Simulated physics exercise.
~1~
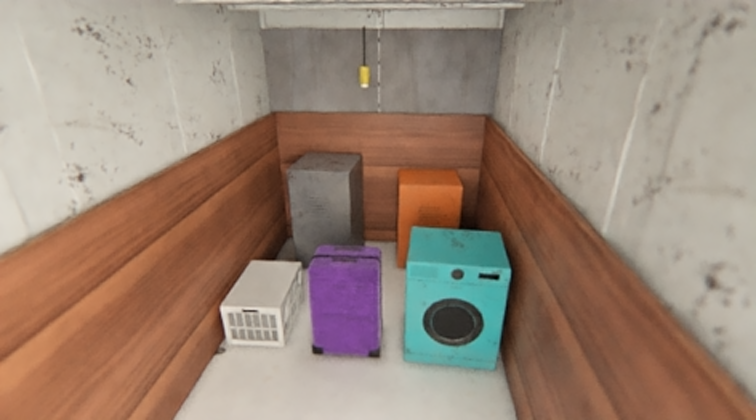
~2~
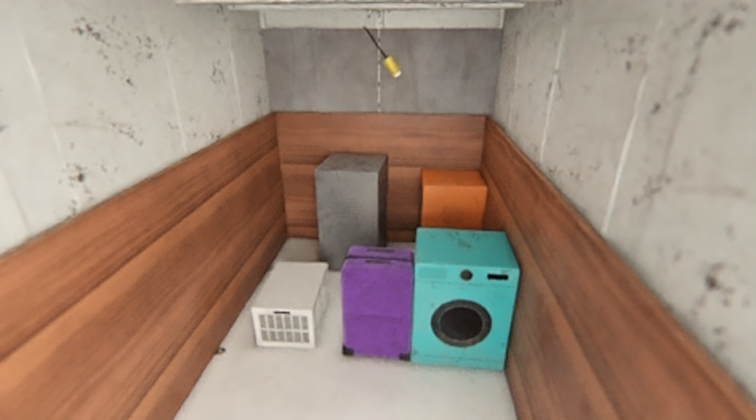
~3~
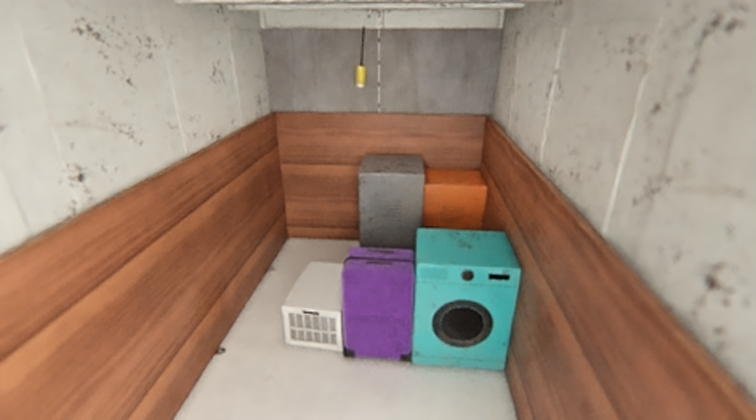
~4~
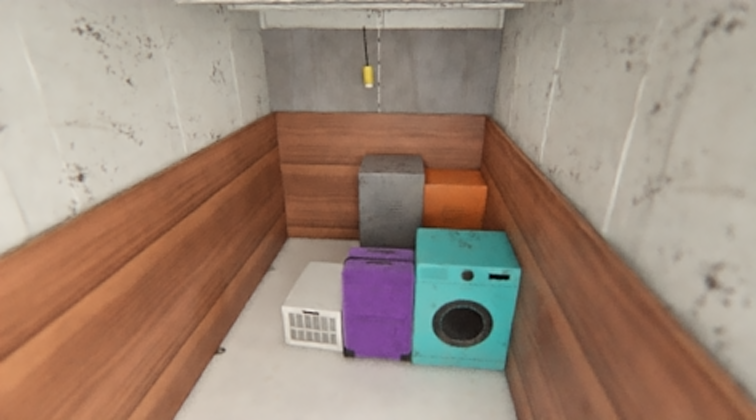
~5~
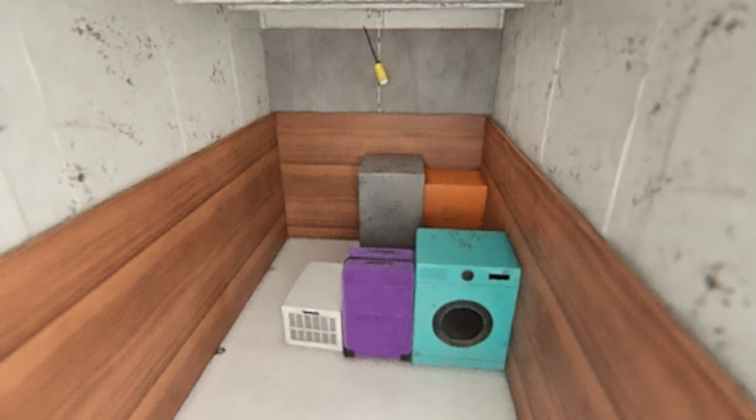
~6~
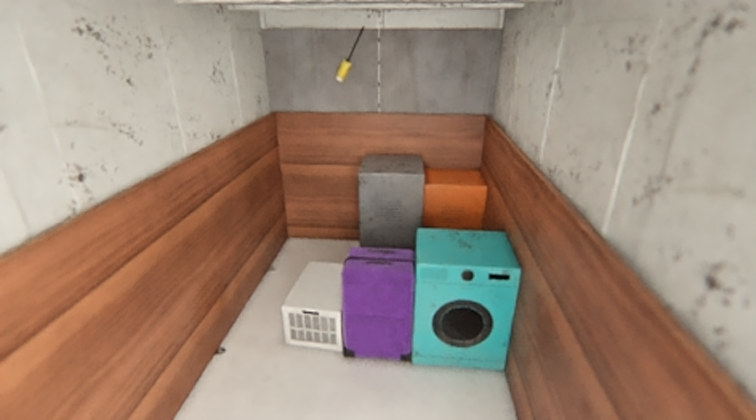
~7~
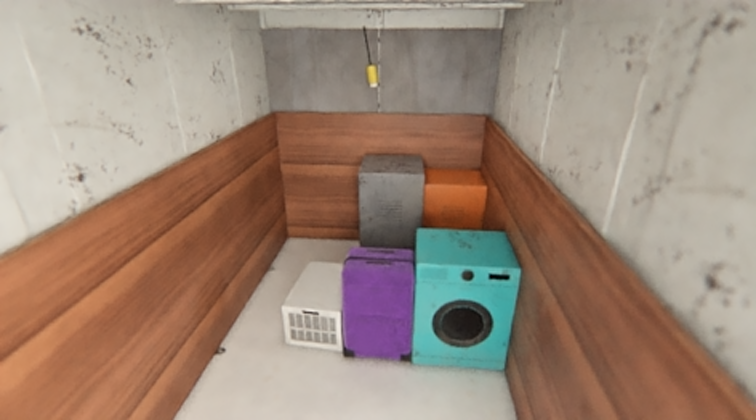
A grey appliance, white chest, purple case and orange appliance slide right and stay upright.
